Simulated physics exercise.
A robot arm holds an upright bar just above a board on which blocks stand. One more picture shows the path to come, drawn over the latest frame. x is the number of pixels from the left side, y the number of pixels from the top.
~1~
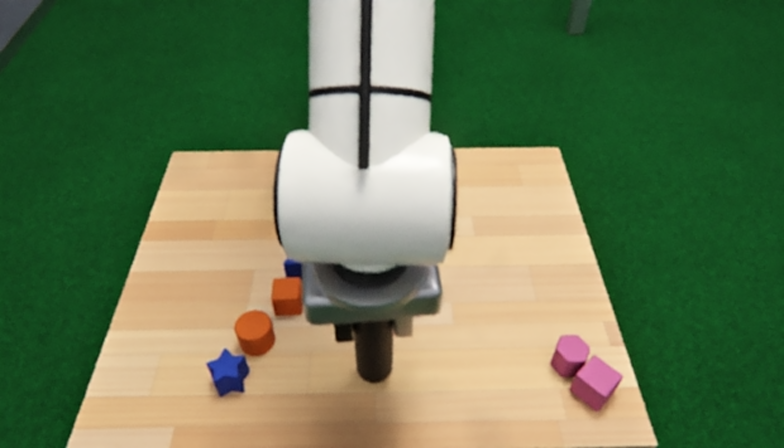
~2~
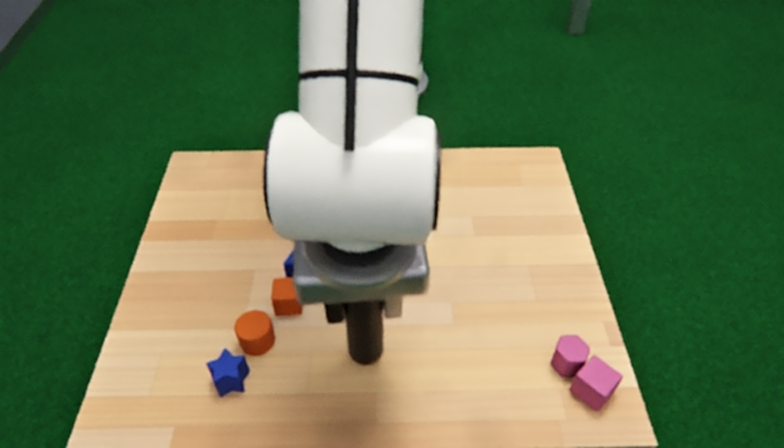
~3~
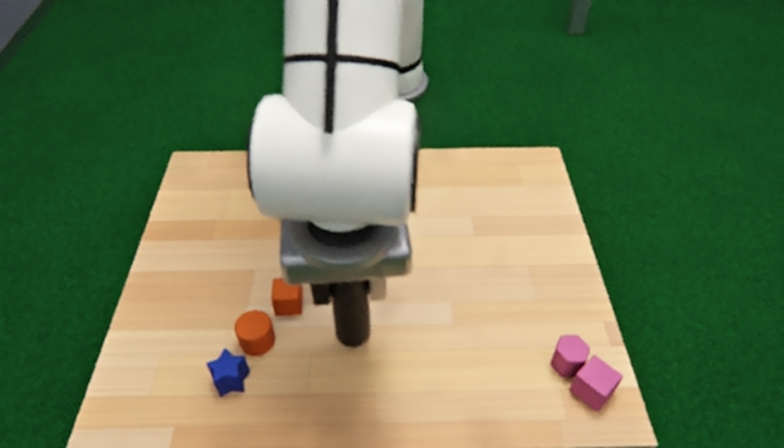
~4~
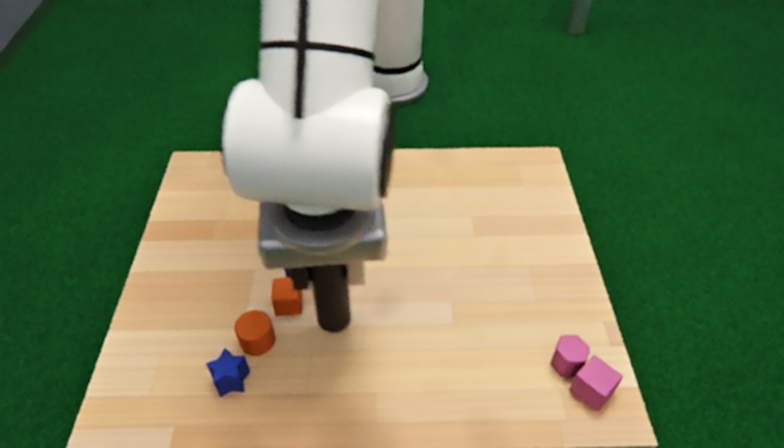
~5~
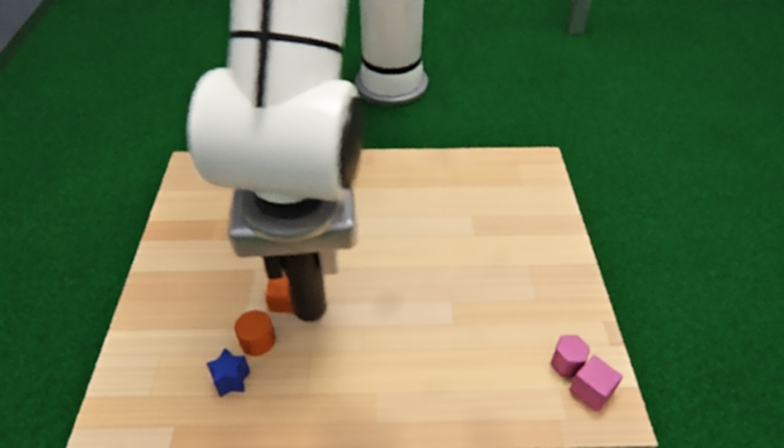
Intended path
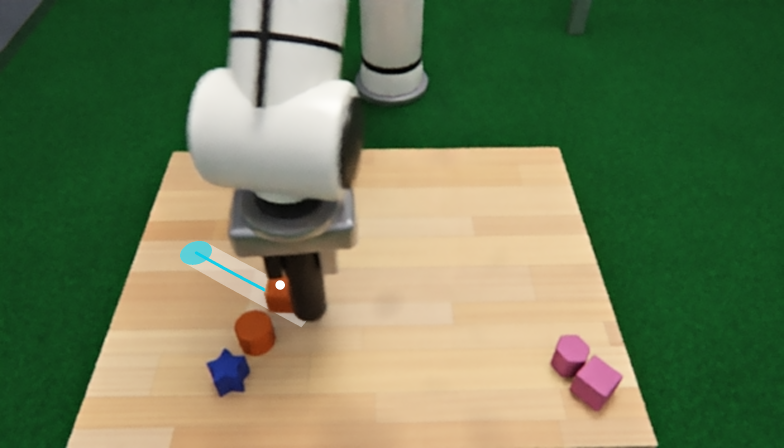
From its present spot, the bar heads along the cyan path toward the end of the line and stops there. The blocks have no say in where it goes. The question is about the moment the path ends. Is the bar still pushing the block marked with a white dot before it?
Short answer: Yes.
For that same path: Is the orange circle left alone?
It seems so.
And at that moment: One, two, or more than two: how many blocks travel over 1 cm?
I'm going with one.
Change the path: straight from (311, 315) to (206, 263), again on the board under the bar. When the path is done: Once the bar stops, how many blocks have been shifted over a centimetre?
Count: One.
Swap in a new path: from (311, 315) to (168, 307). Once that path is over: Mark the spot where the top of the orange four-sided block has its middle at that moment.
Its top middle: (249, 270).
Path on the board, from (311, 315) directly to (196, 253); the dot is on the orange four-sided block.
The first path, step by step. One third of the way, bar (268, 286); orange four-sided block (242, 264), turned 25° clockwise.
Two thirds of the way, bar (229, 265); orange four-sided block (204, 244), turned 30° clockwise.
At the end, bar (193, 245); orange circle in place; orange four-sided block (169, 224), turned 30° clockwise; blue three-sided block in place.
